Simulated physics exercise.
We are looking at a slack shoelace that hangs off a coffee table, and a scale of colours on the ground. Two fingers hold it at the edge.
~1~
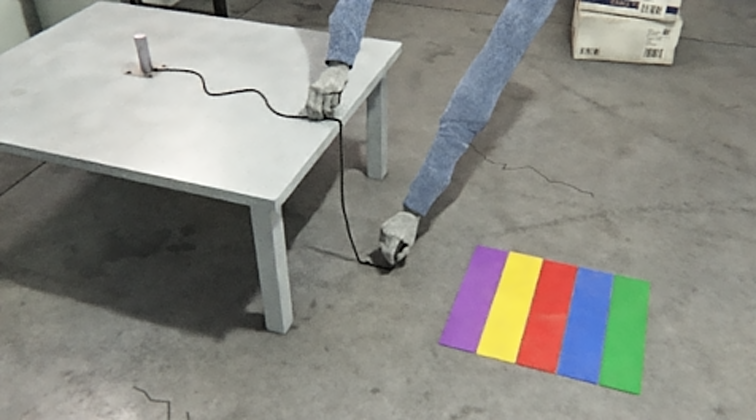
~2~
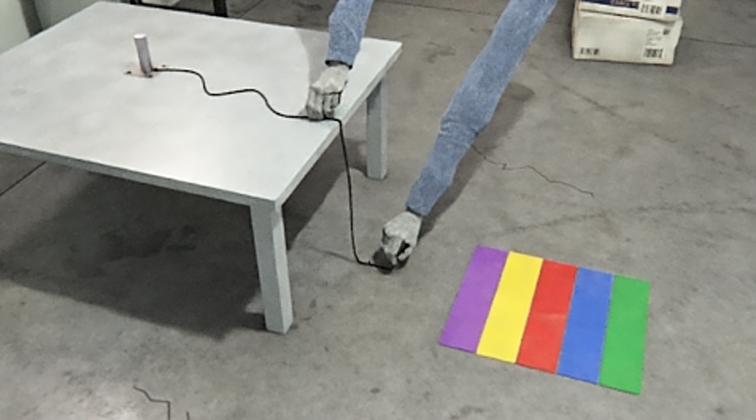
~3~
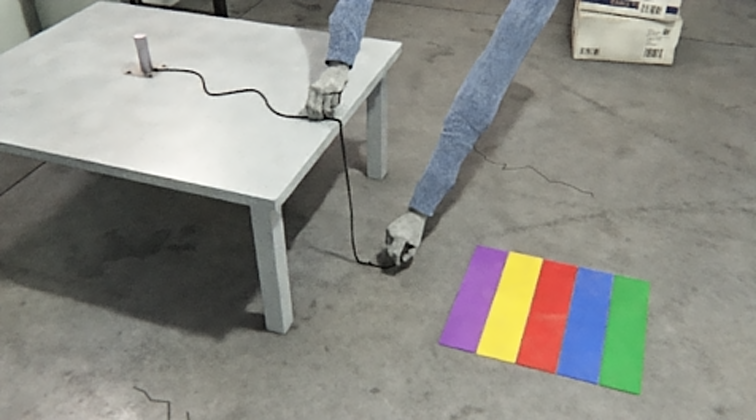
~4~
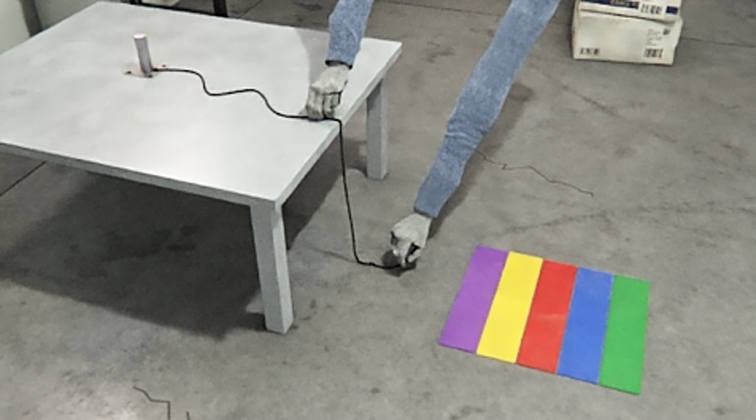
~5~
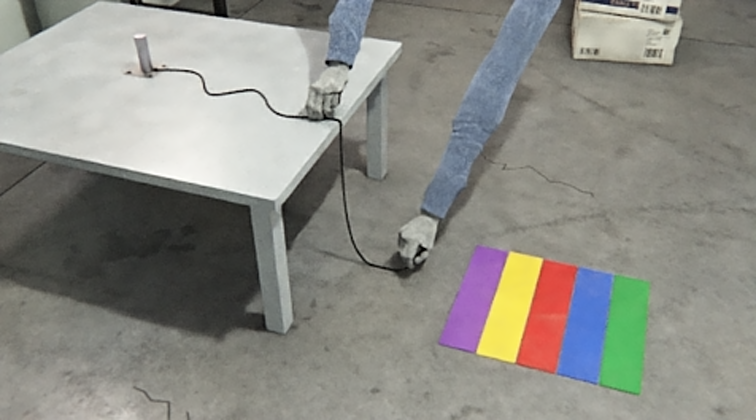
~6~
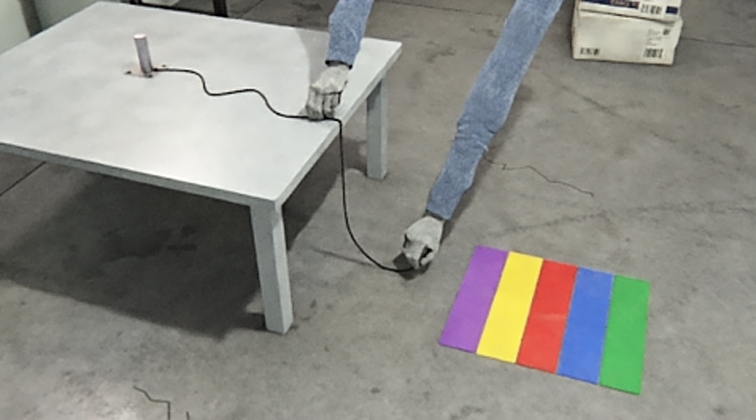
On a concrete floor beside a pale table, one gloved hand held a dark cord at the table's edge while the other slowly drew its lower end slightly right, toward a mat of coloured stripes.
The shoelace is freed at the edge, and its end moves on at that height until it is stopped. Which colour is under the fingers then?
The end stops over the red strip.
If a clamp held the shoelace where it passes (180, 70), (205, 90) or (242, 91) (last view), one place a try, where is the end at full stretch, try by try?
Near (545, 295), (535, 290) and (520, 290).
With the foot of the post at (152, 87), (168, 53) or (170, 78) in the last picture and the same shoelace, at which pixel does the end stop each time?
Near (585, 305), (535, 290) and (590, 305).
A little later, end near (494, 282); over purple.
Next, end near (530, 290); over yellow.
When it is tight, end near (551, 295); over red. It gets as far as the red strip.
